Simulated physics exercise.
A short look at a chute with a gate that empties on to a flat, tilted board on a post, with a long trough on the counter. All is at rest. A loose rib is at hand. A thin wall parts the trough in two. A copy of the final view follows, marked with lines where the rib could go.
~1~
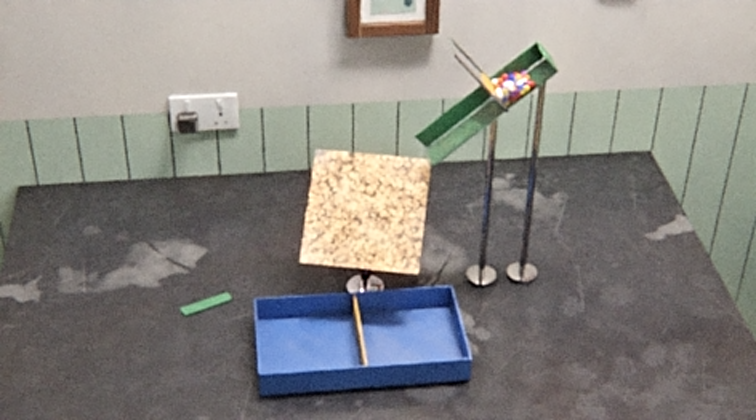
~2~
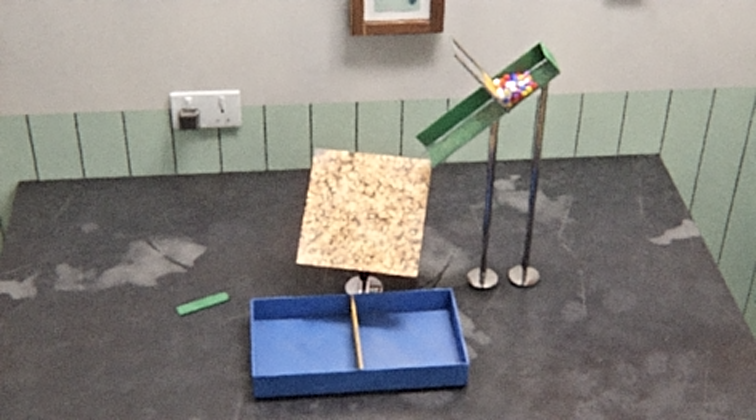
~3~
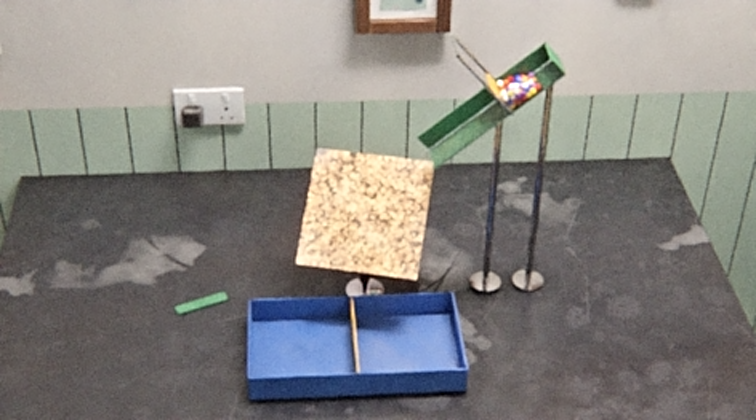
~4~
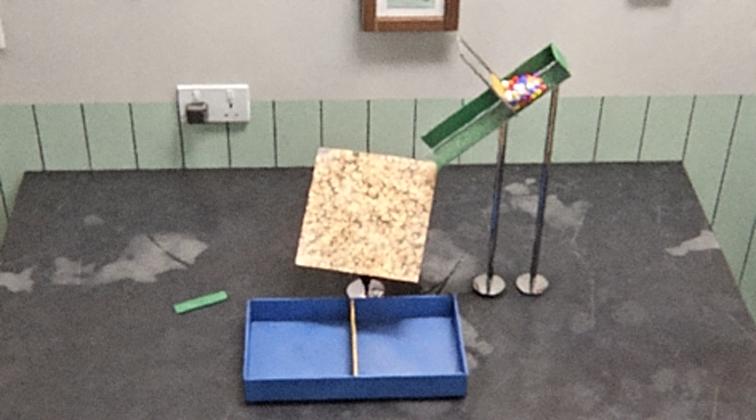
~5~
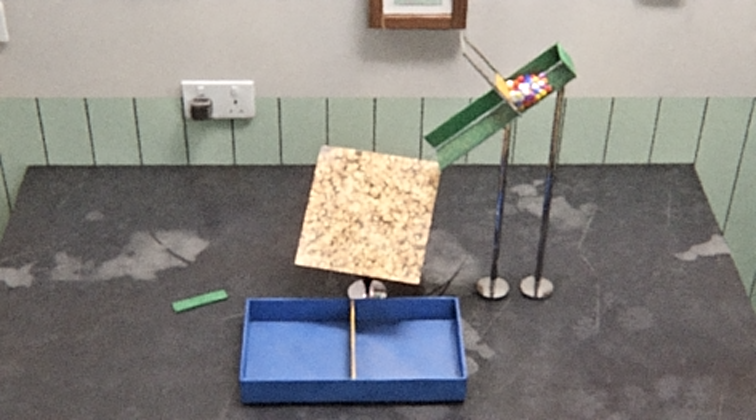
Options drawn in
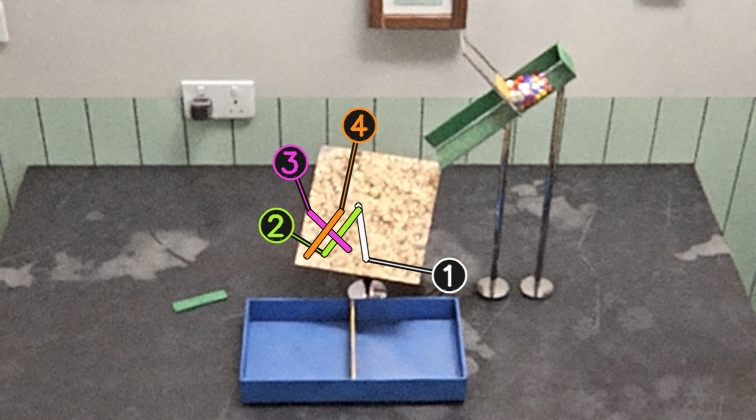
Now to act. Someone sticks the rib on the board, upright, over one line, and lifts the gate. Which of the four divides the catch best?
3.
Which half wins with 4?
The left half.
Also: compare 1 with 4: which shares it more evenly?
That would be 1.
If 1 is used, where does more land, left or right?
Right.
On the marked copy, line 1 from (358, 205) to (366, 259); line 2 from (358, 209) to (324, 254); line 3 from (309, 212) to (348, 249); line 4 from (340, 211) to (306, 255).
If 1 is chosen, of what is caught, about a quarter in the left half, most in the right.
If 2 is chosen, of what is caught, nearly all in the left half, a small part in the right.
If 3 is chosen, of what is caught, about half in the left half, about half in the right.
If 4 is chosen, of what is caught, nearly all in the left half, a small part in the right.
